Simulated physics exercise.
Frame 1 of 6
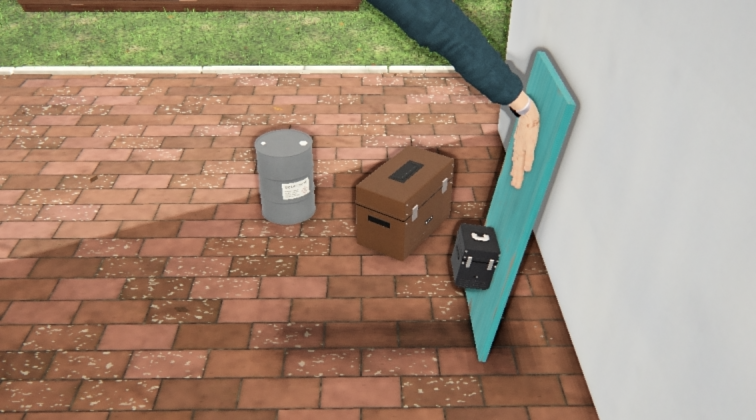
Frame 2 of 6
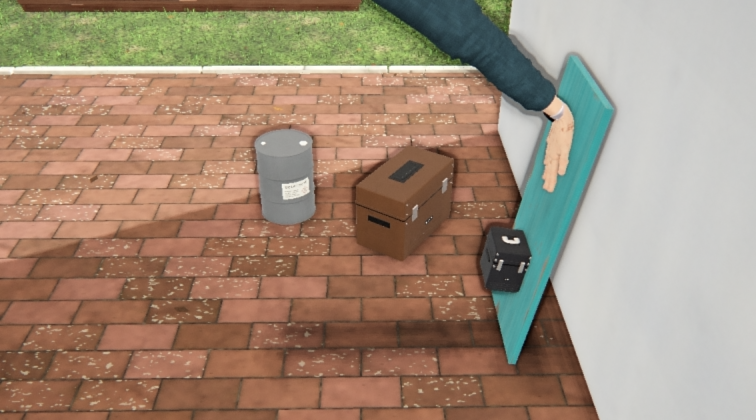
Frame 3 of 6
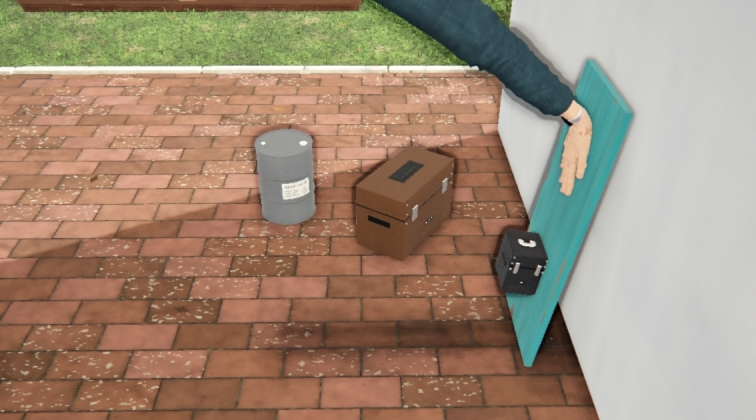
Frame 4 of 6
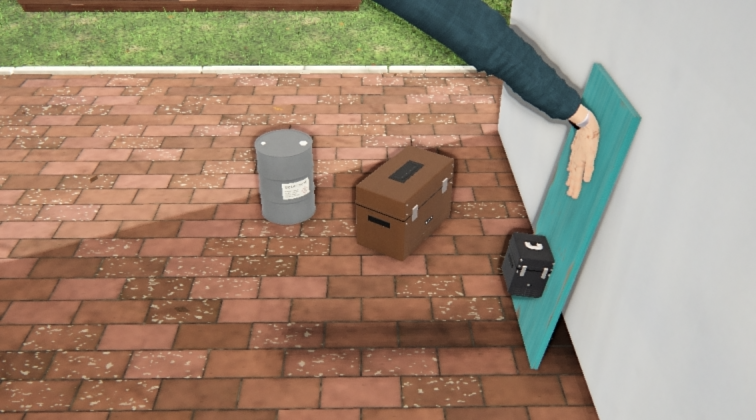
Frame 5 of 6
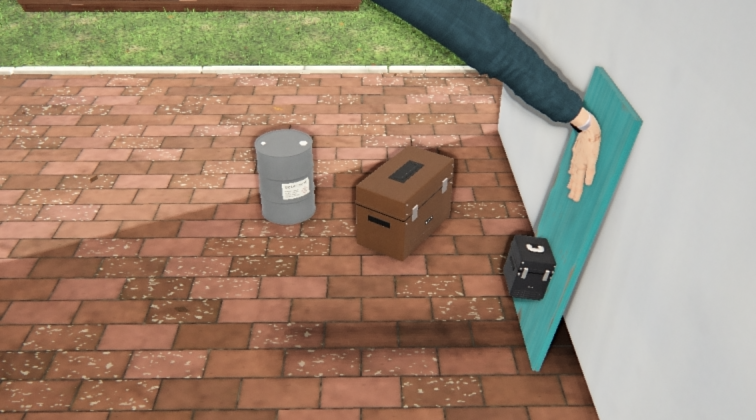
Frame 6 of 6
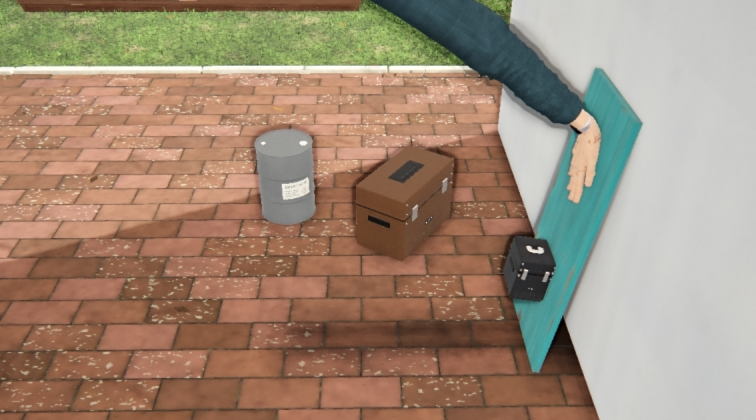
An arm in a dark teal sleeve moves a turquoise board right and props it against a wall.
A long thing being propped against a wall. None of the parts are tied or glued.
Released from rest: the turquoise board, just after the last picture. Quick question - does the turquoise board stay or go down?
It stays.
Then, 0.20 s later than the last frame, all is still.
Then, 0.70 s later than the last frame, turquoise board resting near (566, 228).
When it is over, all 3 as before. End places, in pixels of the last picture, turquoise board near (566, 228). The board holds.
